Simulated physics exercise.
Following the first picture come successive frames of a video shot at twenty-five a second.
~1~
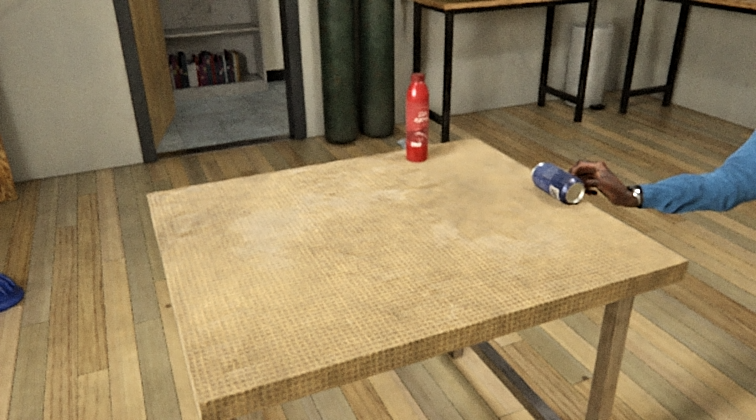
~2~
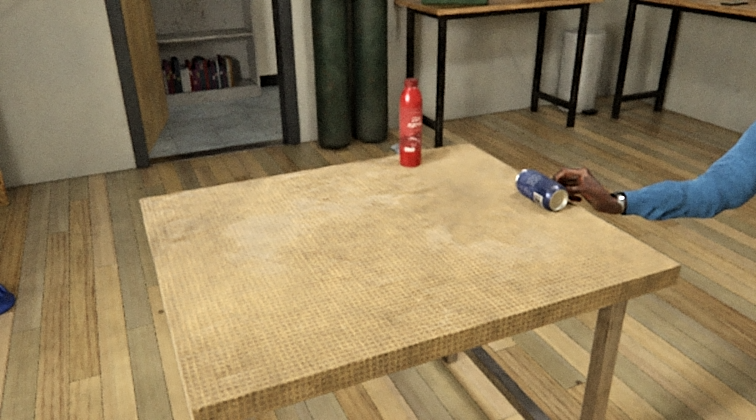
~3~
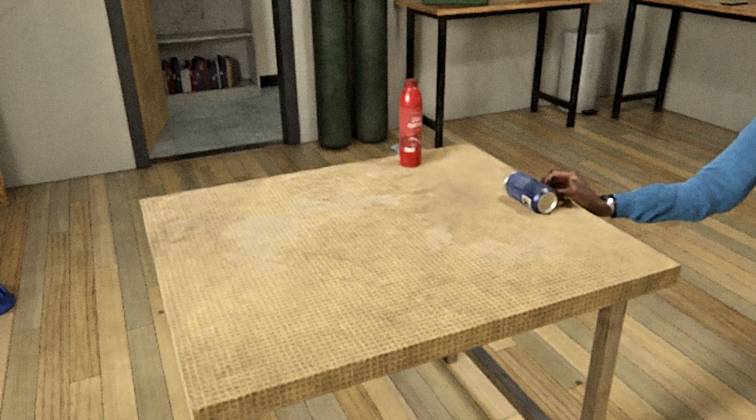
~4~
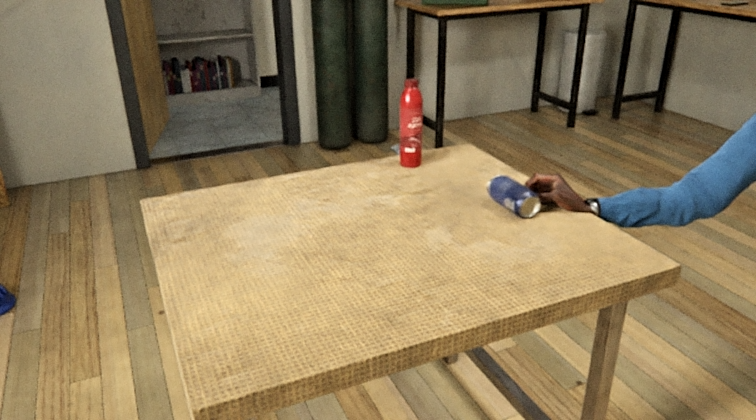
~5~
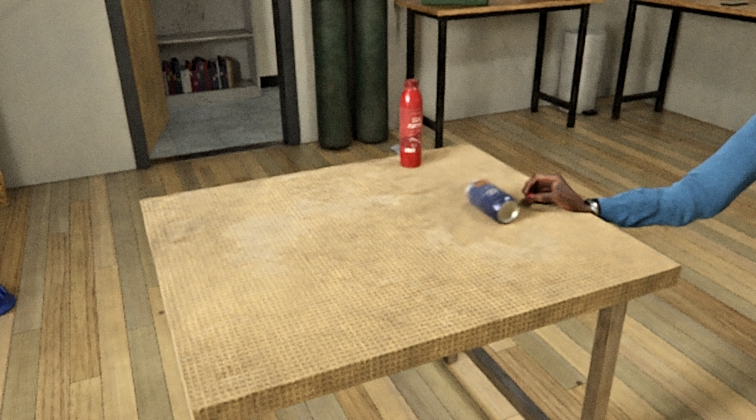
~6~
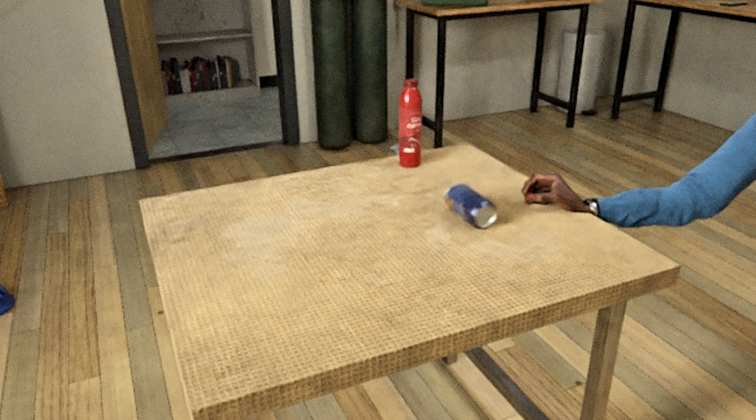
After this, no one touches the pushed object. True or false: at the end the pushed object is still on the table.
False.
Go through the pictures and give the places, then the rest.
The first picture shows under the hand; blue can (558, 183).
The second picture shows under the hand; blue can (541, 190).
The third picture shows under the hand; blue can (530, 192).
The fourth picture shows blue can (513, 197).
The fifth picture shows blue can (492, 201) rolled about its own width.
The sixth picture shows blue can (470, 206) rolled well along.
Then, 0.20 s after the last picture, blue can rolled well along near (356, 230).
Then, 0.50 s after the last picture, blue can rolled well along near (158, 273).
Then, 0.70 s after the last picture, blue can now off the table.
Then, 1.00 s after the last picture, things are still on the move.
By the end, off the table, blue can.
